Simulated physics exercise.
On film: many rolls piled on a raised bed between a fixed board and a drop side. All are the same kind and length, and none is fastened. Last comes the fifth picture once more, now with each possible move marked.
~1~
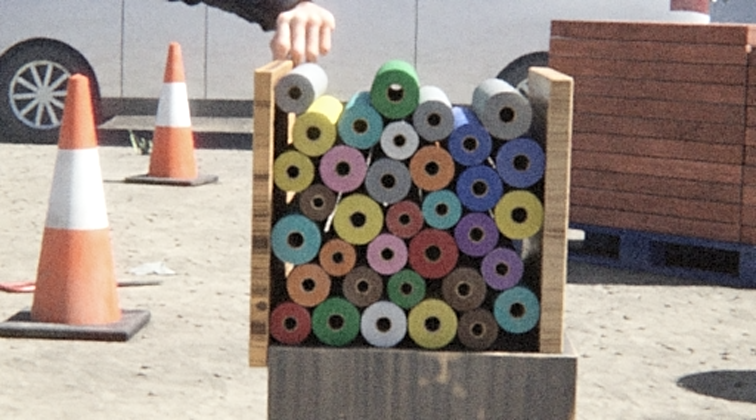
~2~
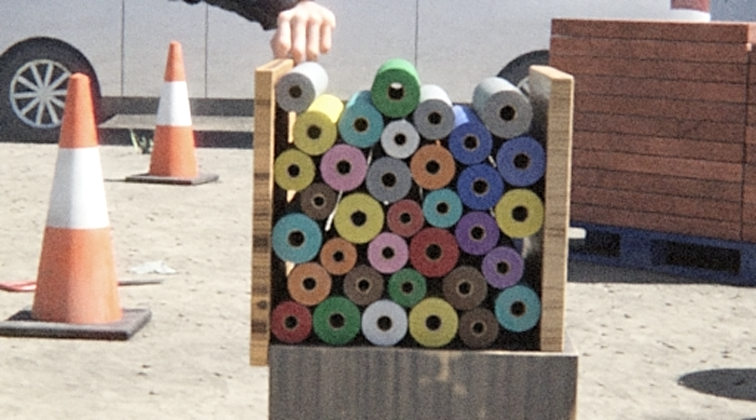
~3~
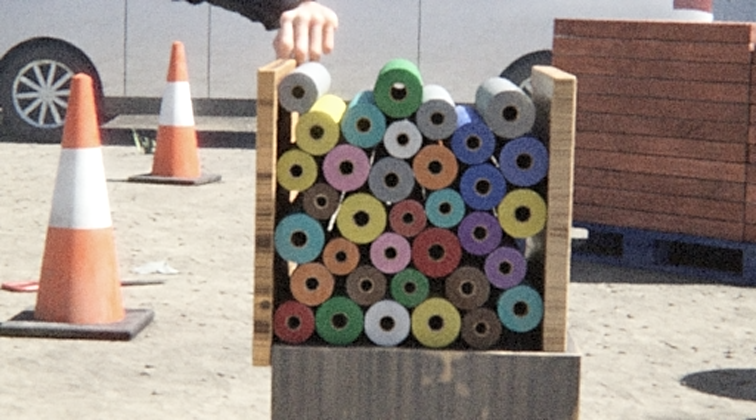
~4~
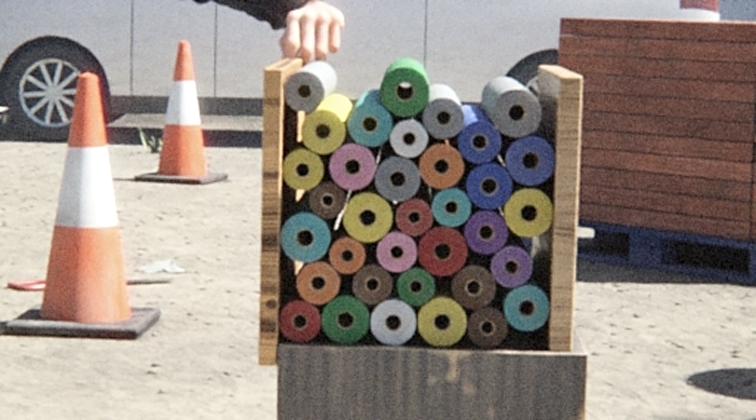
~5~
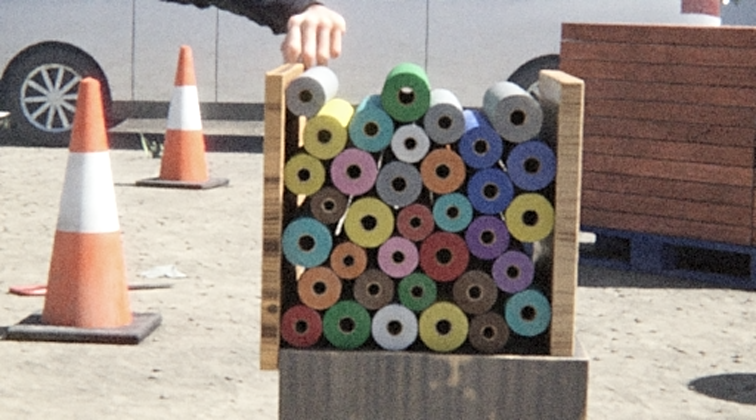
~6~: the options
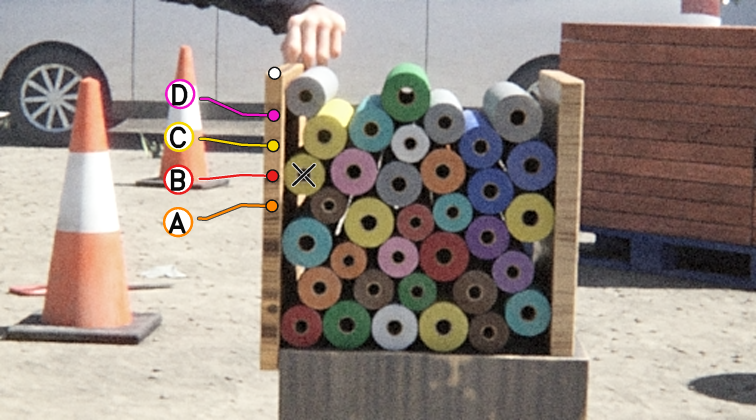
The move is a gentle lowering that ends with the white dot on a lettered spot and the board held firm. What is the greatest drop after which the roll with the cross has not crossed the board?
At most to A.
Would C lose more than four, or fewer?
At C, fewer than four.
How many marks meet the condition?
The number is four.
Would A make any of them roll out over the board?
At A: Yes.
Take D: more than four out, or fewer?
At D, fewer than four.
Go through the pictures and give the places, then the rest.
In the first picture, an orange roll (309, 285); a purple roll (502, 269); a purple roll (477, 234).
In the second picture, a purple roll (477, 233); a brown roll (319, 201).
In the third picture, an orange roll (435, 167); a turquoise roll (364, 125).
In the fourth picture, side board (283, 198); a red roll (300, 322).
In the fifth picture, an orange roll (320, 288); a purple roll (513, 272); a purple roll (487, 237).
On the copy, A at (272, 206); B at (272, 176); C at (273, 146); D at (274, 115); the cross at (304, 175); the white dot at (274, 73).
On A. First, top of the board (284, 136).
Then, top of the board (282, 205).
Finally, top of the board (282, 205), one out over the board, the crossed one still inside.
By contrast, B keeps the crossed one inside; C keeps the crossed one inside; D keeps the crossed one inside.
